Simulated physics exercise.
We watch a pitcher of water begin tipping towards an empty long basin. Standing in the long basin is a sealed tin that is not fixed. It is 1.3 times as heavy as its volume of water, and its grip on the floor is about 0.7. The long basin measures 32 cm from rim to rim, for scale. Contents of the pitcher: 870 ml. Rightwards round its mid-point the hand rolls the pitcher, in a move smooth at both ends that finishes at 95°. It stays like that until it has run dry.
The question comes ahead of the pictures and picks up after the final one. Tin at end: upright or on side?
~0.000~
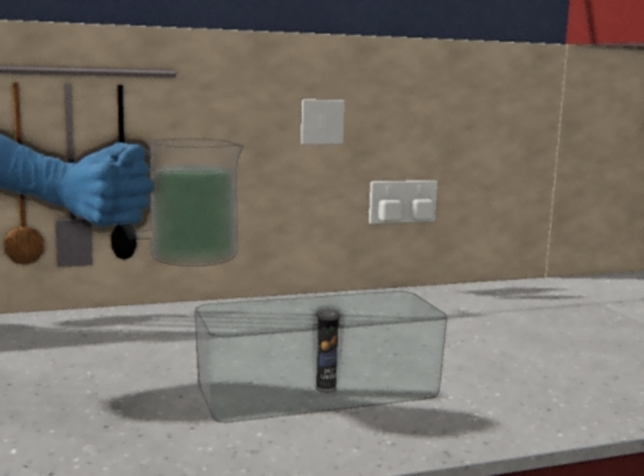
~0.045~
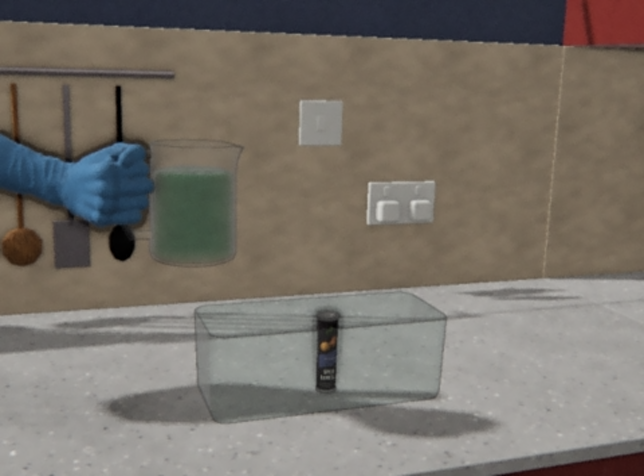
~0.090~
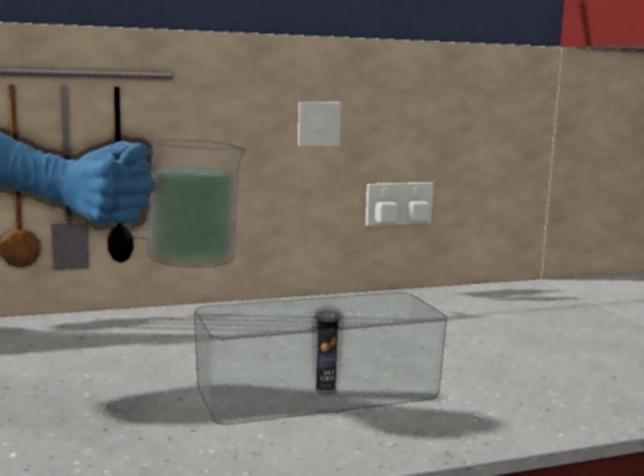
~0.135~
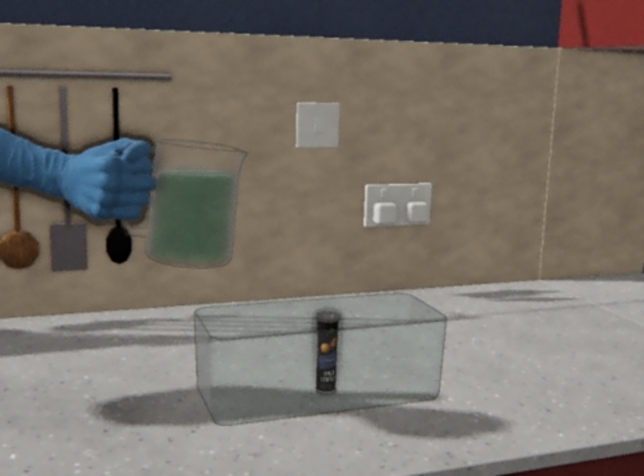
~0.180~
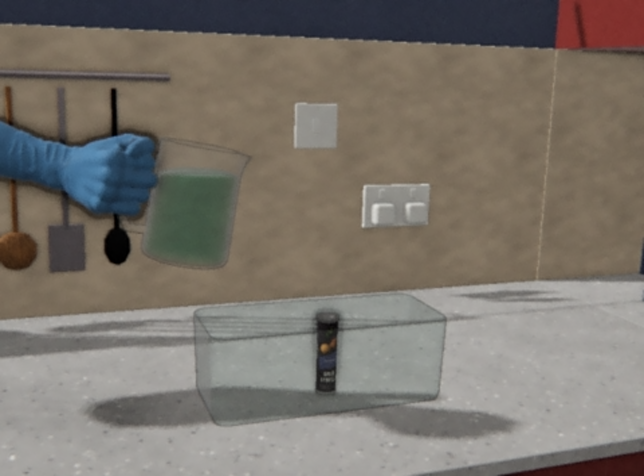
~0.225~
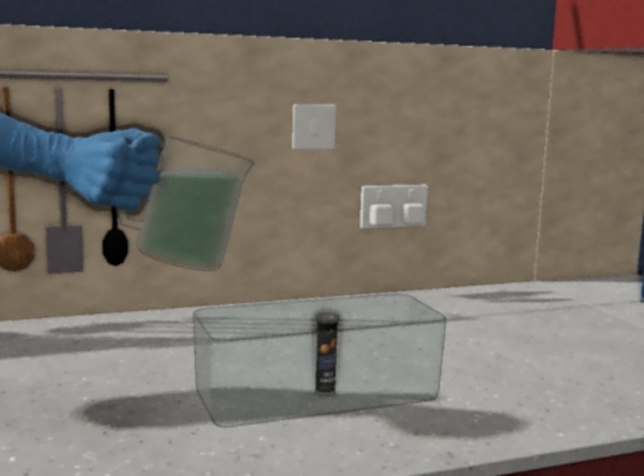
It is tipped.
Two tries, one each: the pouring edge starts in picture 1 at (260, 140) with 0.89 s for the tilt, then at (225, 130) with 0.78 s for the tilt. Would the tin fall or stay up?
First it tips over; then it stays on its base.
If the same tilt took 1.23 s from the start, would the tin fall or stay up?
So the tin will tip over.
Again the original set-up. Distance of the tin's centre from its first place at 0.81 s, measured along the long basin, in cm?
Around 1 centimetres.
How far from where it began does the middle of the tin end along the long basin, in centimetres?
Shift of tin centre: Approx. 9.5 cm.
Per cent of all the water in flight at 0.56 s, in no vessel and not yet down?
Around 10 in a hundred.
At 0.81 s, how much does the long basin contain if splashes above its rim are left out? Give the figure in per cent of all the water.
26 per cent, give or take a little.
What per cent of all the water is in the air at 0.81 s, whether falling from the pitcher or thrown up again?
Around 24 percent of the liquid.
Then, 0.56 s in, the tilt is 70° and 91 per cent is still to pour; the tin stands where it began.
Then, 0.81 s in, the tilt is 94° and 51 per cent is still to pour; the tin stands 1 cm from where it began.
Then, 1.08 s in, the tilt is 95° and 19 per cent is still to pour; the tin leans 52°.
Then, 1.36 s in, the tilt is 95° and 7 per cent is still to pour; the tin lies on its side.
Finally, the tin lies on its side.
